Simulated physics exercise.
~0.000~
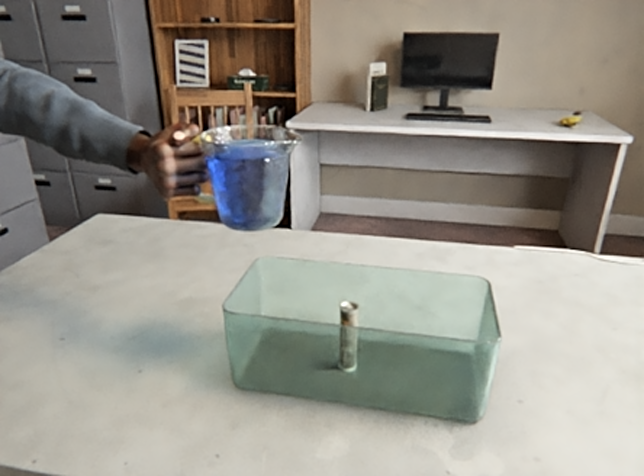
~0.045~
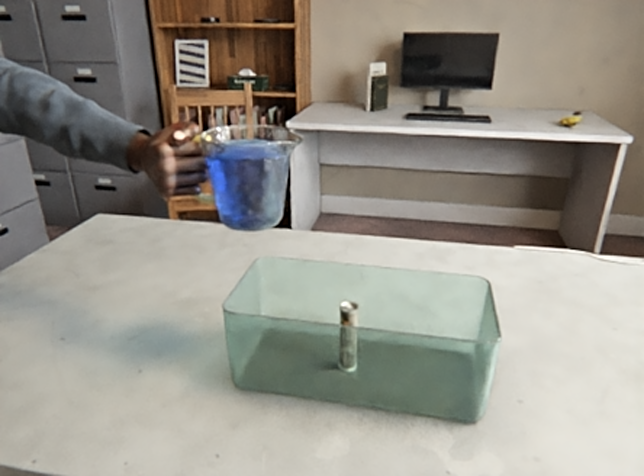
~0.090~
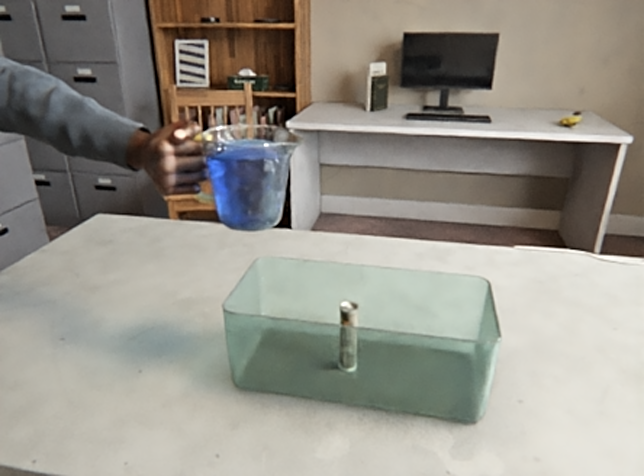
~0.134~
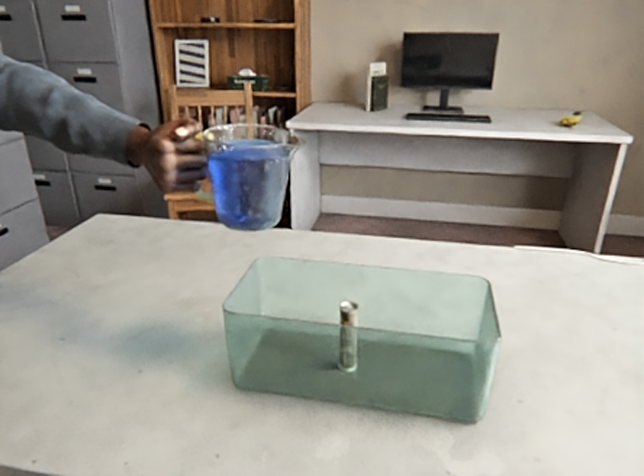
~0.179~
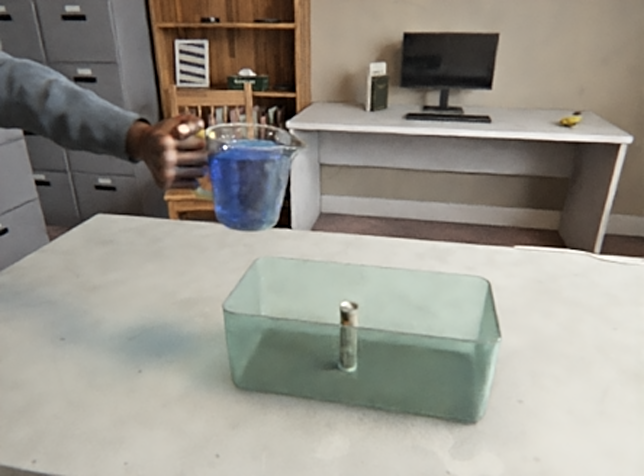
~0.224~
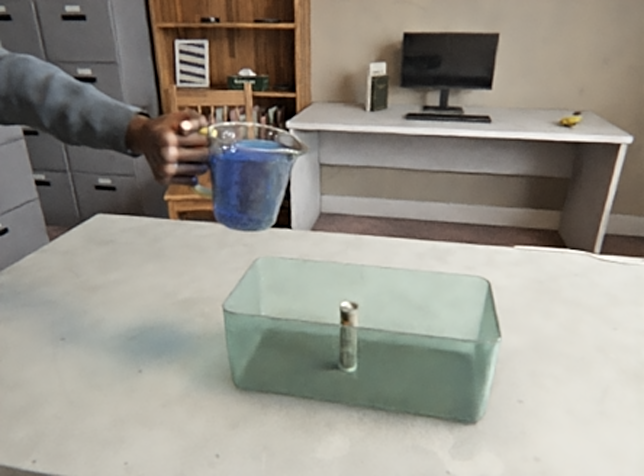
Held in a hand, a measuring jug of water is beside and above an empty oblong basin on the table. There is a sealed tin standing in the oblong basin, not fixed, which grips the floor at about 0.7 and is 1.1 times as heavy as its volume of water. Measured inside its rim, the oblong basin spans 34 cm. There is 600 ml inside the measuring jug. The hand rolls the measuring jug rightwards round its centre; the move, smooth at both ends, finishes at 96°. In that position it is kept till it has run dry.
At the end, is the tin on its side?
It overturns.
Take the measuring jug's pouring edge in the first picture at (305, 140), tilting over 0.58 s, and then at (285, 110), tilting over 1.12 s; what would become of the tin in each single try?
First it falls; then it falls.
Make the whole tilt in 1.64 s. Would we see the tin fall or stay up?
It tumbles over, then.
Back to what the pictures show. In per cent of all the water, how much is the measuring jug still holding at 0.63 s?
Still held: Roughly 78 % of the total.
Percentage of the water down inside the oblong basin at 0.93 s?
Near 52 in a hundred.
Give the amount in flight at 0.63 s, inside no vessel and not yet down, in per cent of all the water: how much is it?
About 18 per cent.
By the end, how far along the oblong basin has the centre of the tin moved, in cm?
7.0 cm.
By 0.63 s the tilt is 61° and 78 per cent is still to pour; the tin stands where it began.
By 0.93 s the tilt is 91° and 28 per cent is still to pour; the tin stands where it began.
By 1.24 s the tilt is 96° and 3 per cent is still to pour; the tin leans 42°.
By 1.58 s the tilt is 96° and 0 per cent is still to pour; the tin lies on its side.
At rest the tin lies on its side.
